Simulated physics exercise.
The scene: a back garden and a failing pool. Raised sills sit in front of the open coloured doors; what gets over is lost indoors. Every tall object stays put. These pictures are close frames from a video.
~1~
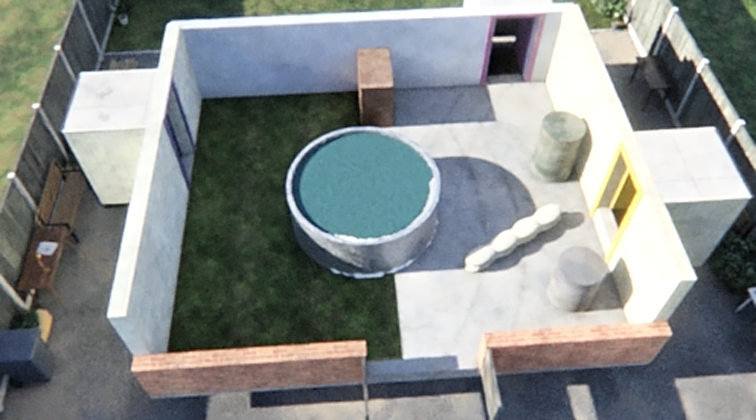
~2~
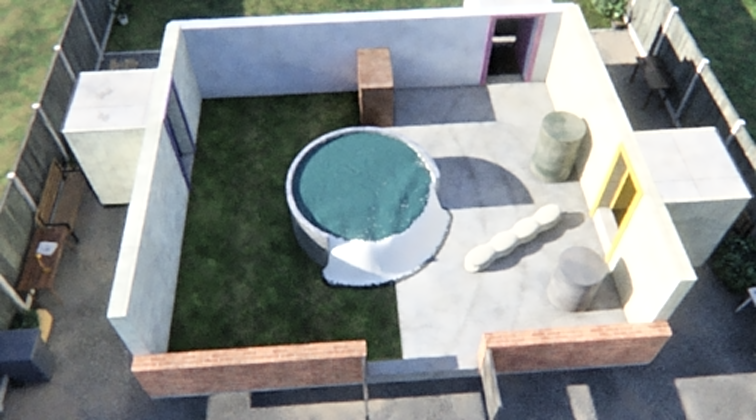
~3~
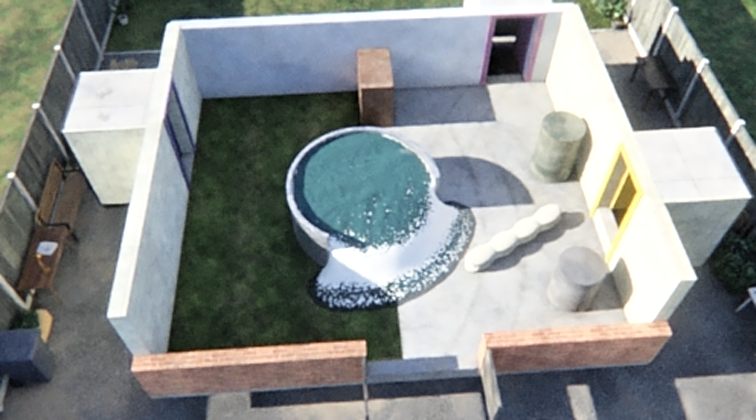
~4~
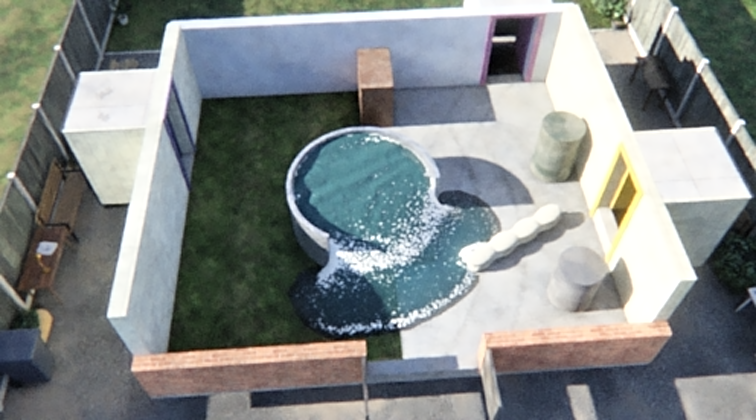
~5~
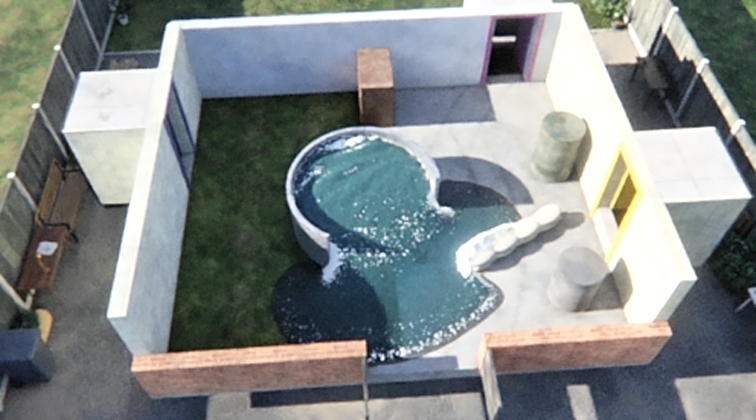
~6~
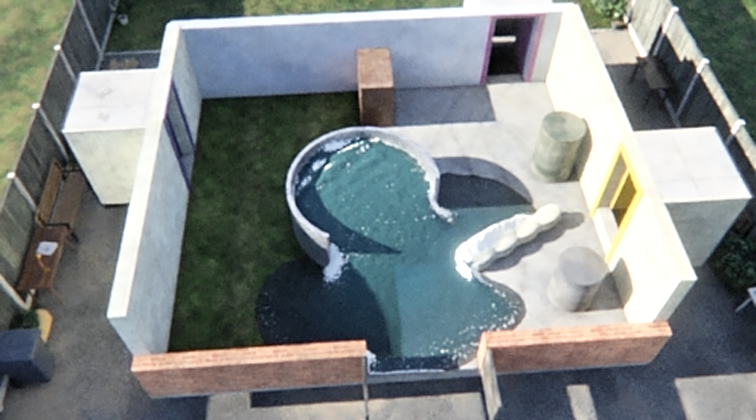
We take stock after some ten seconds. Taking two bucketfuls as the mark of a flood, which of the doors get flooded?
The blue door stays below the mark, the yellow door stays below the mark, the purple door gets flooded.
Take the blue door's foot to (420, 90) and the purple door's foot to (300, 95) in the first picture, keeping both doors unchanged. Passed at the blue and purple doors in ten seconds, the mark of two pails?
Well, the blue door tops the limit, and the purple door comes up short as well.
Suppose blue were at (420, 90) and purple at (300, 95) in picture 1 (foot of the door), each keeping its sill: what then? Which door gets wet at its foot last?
It's the purple one.
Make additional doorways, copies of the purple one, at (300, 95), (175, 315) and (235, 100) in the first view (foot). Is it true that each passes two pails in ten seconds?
Taking each in turn: Runs below, then runs above, then runs below.
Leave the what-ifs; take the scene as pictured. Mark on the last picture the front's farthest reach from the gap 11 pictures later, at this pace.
At about (552, 100).
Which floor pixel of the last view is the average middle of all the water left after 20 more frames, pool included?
Estimate: (436, 250).
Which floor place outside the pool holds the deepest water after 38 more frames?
At about (392, 91).
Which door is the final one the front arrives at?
I'd say the blue door.
A moment on, water covers 35 % of the floor; the blue door not reached, the yellow door not reached, the purple door not reached.
Next, water covers 50 % of the floor; the blue door not reached, the yellow door wet at the sill, nothing in, the purple door not reached.
Then, water covers 65 % of the floor; the blue door not reached, the yellow door wet at the sill, nothing in, the purple door over two buckets in.
Later, water covers 80 % of the floor; the blue door wet at the sill, nothing in, the yellow door wet at the sill, nothing in, the purple door far over two buckets in.
In the end, water covers 95 % of the floor; the blue door wet at the sill, nothing in, the yellow door wet at the sill, nothing in, the purple door far over two buckets in.
